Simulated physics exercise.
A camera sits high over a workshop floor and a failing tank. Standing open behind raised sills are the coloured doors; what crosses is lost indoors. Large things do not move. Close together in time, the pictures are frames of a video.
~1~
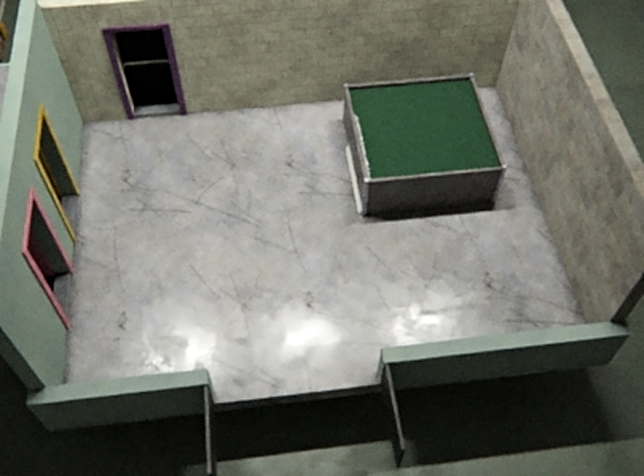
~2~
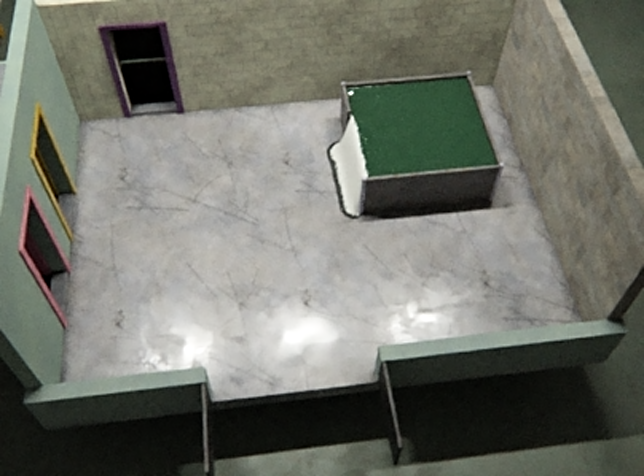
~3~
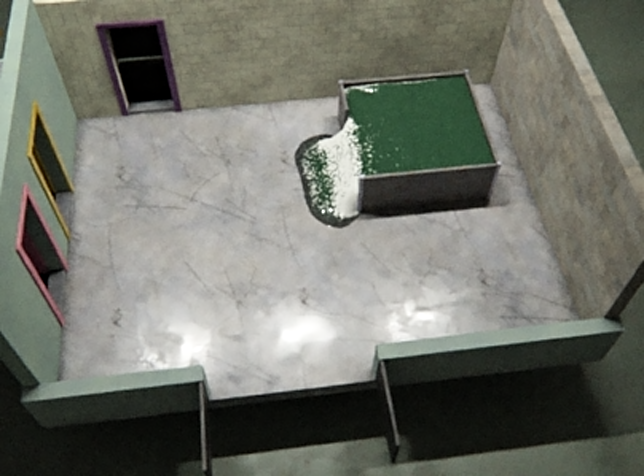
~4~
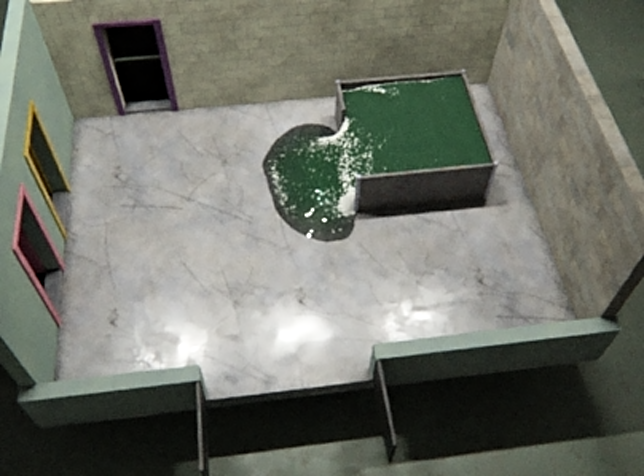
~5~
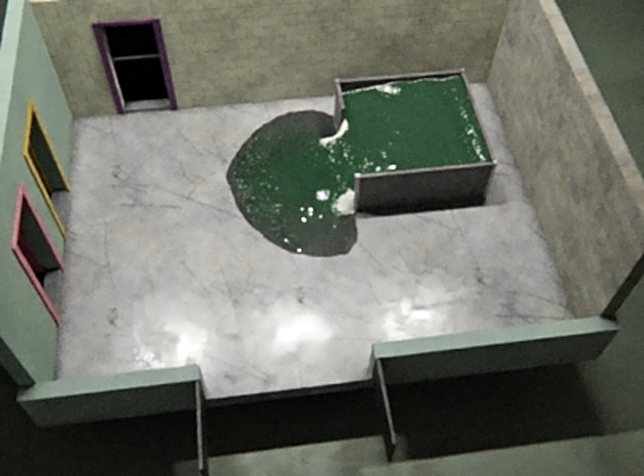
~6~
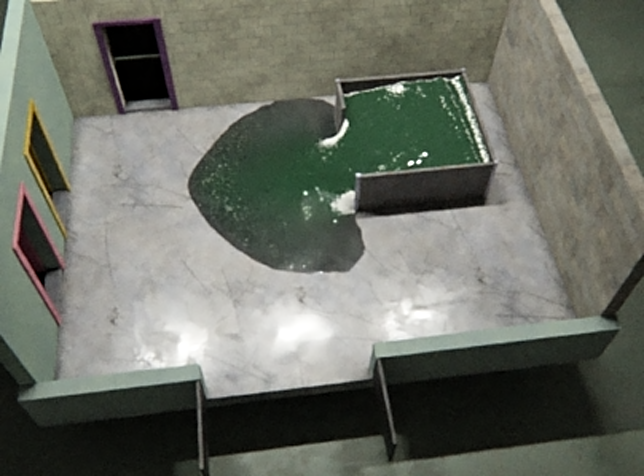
Green water stands in an open, grey-walled tank on the upper right of a pale, marbled workshop floor, seen from high above. A purple-framed door opens in the back wall, with yellow and pink ones at left. The water bursts through the tank's left side in white foam, then fans leftward in a widening, dark-edged pool as its level inside drops, while the camera shifts very slightly.
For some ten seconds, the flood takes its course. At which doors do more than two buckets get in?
The purple door will break the limit; the yellow door will break the limit; the pink door will break the limit.
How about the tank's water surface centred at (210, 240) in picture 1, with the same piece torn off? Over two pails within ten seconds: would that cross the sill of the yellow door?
My reading: Yellow door holds.
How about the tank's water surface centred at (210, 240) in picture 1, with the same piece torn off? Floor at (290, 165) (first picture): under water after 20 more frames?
At that place: Free of water.
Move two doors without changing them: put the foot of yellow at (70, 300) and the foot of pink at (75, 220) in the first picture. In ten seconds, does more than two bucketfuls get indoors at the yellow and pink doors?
Well, the yellow door tops the limit, and the pink door tops the limit as well.
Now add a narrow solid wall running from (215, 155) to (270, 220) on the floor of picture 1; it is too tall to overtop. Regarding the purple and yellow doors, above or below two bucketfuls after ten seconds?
Taking them in turn, the purple door gets past the mark and the yellow door remains below the mark.
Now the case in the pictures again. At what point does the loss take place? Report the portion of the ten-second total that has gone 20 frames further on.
It would be around 40 %.
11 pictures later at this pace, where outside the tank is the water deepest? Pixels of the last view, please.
I'd put it around (74, 126).
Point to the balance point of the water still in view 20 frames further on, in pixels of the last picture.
Point: (246, 199).
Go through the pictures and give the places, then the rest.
The first frame shows the open tank at (421, 128) is whole and still.
In the second frame, the front is at (357, 216), out from the gap at (356, 165).
In the third frame, water pours out at (354, 166) and has run to (311, 141).
In the fourth frame, the front is at (269, 159), out from the gap at (350, 167).
In the fifth frame, the front is at (233, 169), out from the gap at (350, 166).
In the sixth frame, water pours out at (350, 166) and has run to (194, 178).
A moment on, water covers 45 % of the floor; the purple door wet at the sill, nothing in, the yellow door under two buckets in, the pink door not reached.
Next, water covers 60 % of the floor; the purple door wet at the sill, nothing in, the yellow door far over two buckets in, the pink door over two buckets in.
Then, water covers 60 % of the floor; the purple door under two buckets in, the yellow door far over two buckets in, the pink door far over two buckets in.
Later, water covers 65 % of the floor; the purple door over two buckets in, the yellow door far over two buckets in, the pink door far over two buckets in.
In the end, water covers 95 % of the floor; the purple door far over two buckets in, the yellow door far over two buckets in, the pink door far over two buckets in.
